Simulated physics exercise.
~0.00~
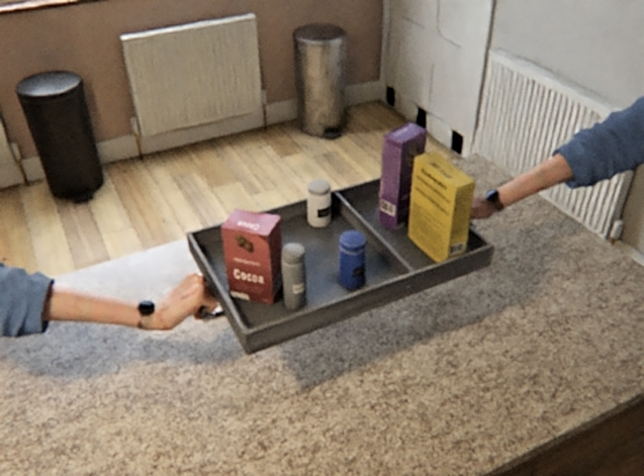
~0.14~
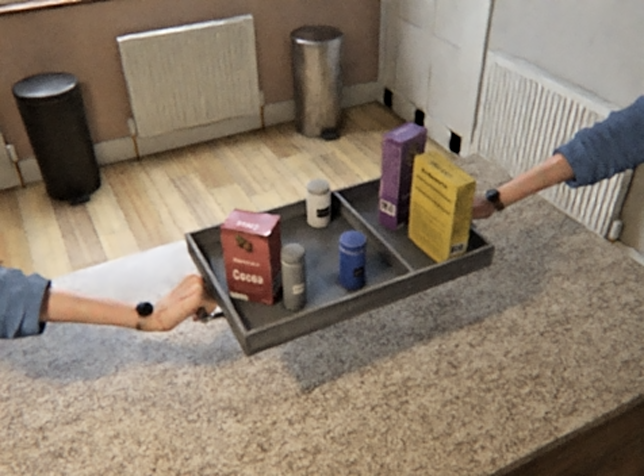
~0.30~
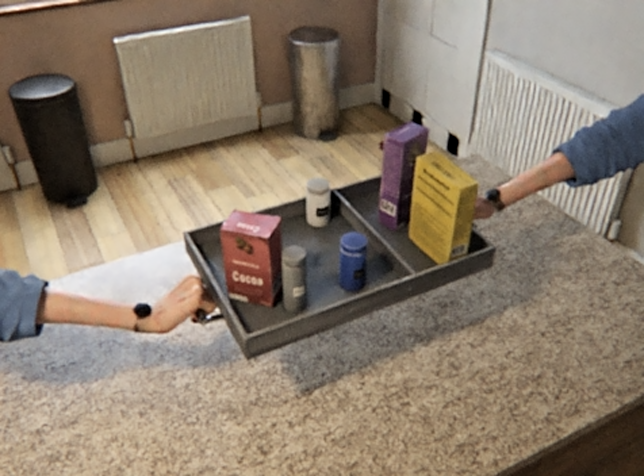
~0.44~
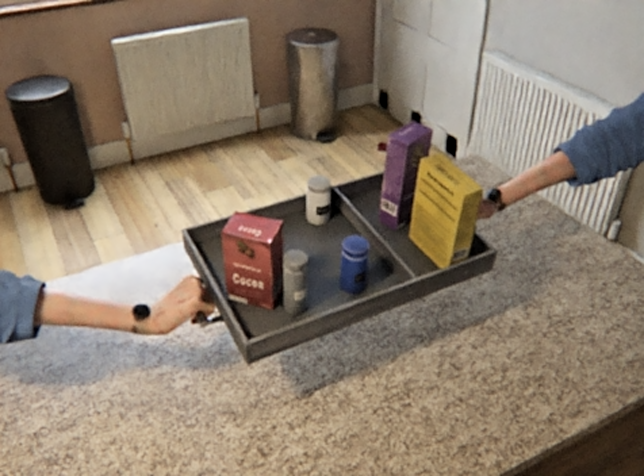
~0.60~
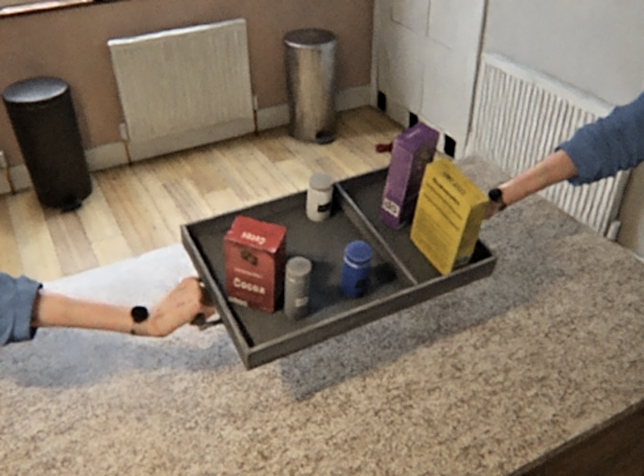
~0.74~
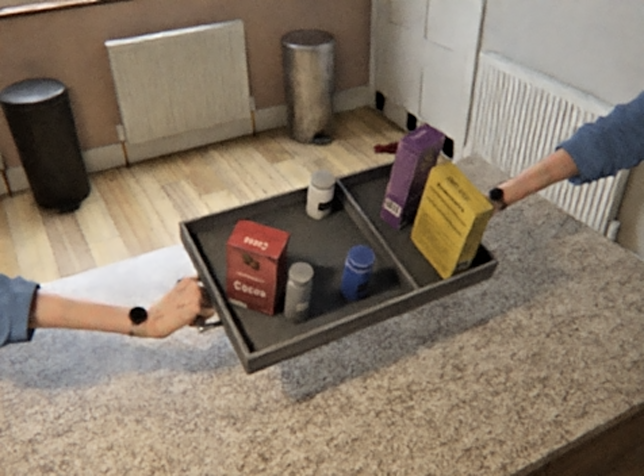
A dark tray held by two hands above a speckled countertop starts level, then gradually tilts with its near edge dipping, while the red, purple and yellow cartons and three small shakers lean slightly with it.
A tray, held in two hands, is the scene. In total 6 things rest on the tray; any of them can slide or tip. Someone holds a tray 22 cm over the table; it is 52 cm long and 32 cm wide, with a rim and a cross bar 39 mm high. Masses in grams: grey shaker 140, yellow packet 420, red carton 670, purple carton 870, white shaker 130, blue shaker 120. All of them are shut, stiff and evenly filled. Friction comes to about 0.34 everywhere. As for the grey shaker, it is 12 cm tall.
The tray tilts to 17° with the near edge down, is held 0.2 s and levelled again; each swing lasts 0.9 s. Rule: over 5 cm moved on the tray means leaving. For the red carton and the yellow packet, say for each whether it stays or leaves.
Red carton: Stays; yellow packet: Stays.
By 1.04 s, tray tilted 17°, near edge down; purple carton rocked 10° off its seat.
By 1.74 s, tray tilted 5°, near edge down; purple carton rocked 10° off its seat.
By 2.24 s, tray level; purple carton rocked 4° off its seat.
By 3.04 s, tray level.
When it is over (3.7 s), all 6 within 5 cm of the start. In the last view, red carton near (252, 259), yellow packet near (447, 210).
